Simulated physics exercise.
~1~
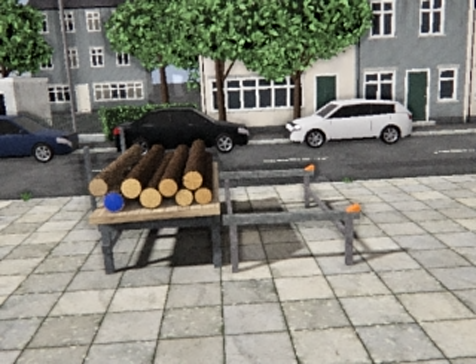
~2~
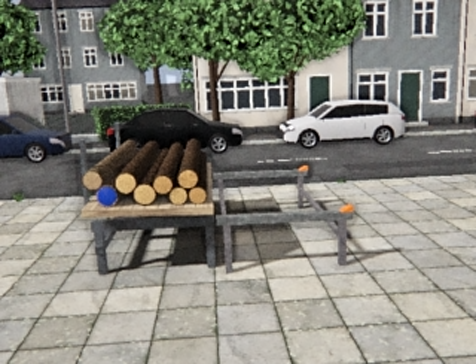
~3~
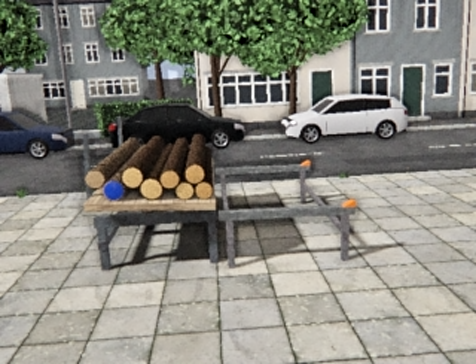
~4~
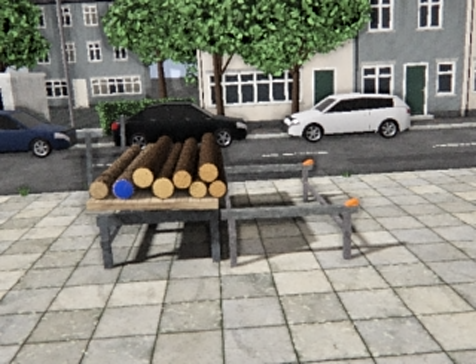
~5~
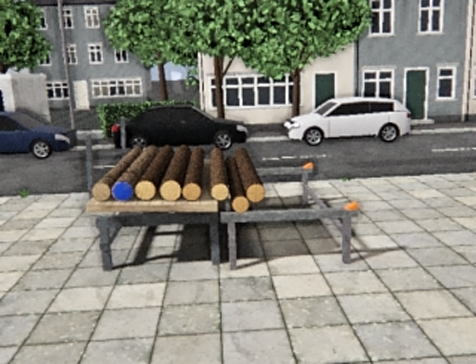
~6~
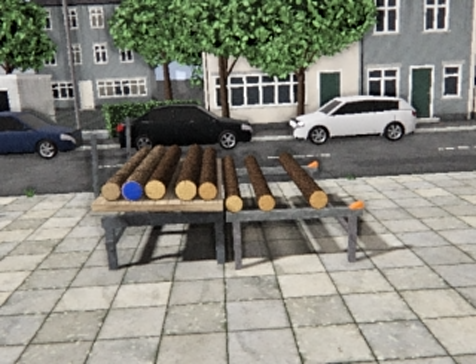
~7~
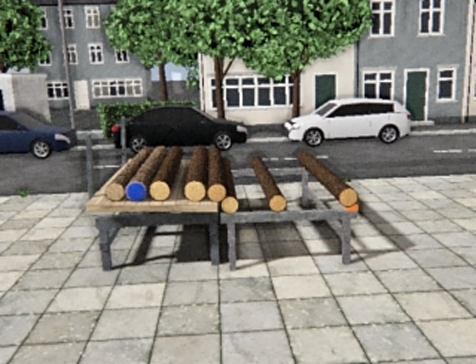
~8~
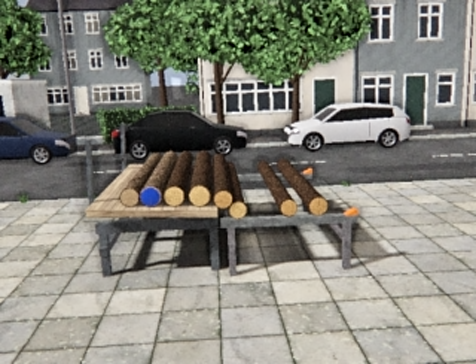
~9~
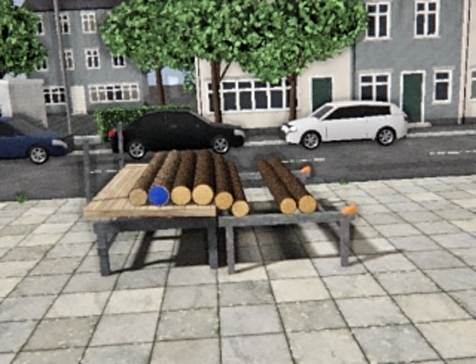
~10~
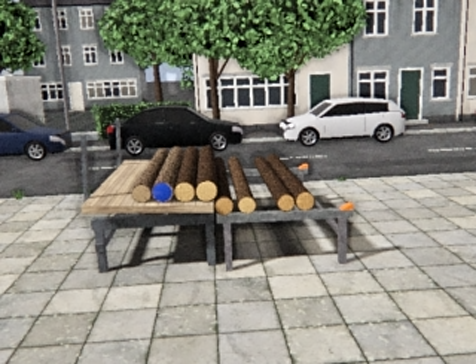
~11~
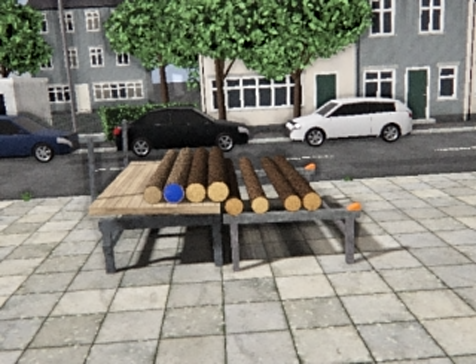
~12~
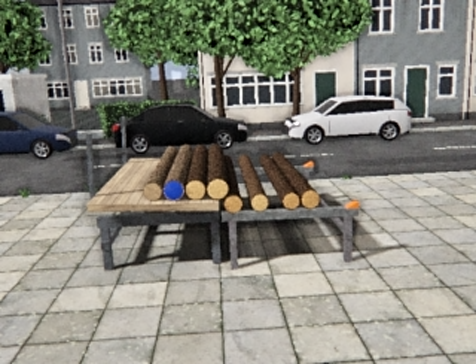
On a paved roadside with parked cars behind, a stack of logs, one with a blue end, spread out across a tilting wooden deck, and several rolled right onto the neighbouring rack, while the blue one shifted slowly right and stayed on the deck.
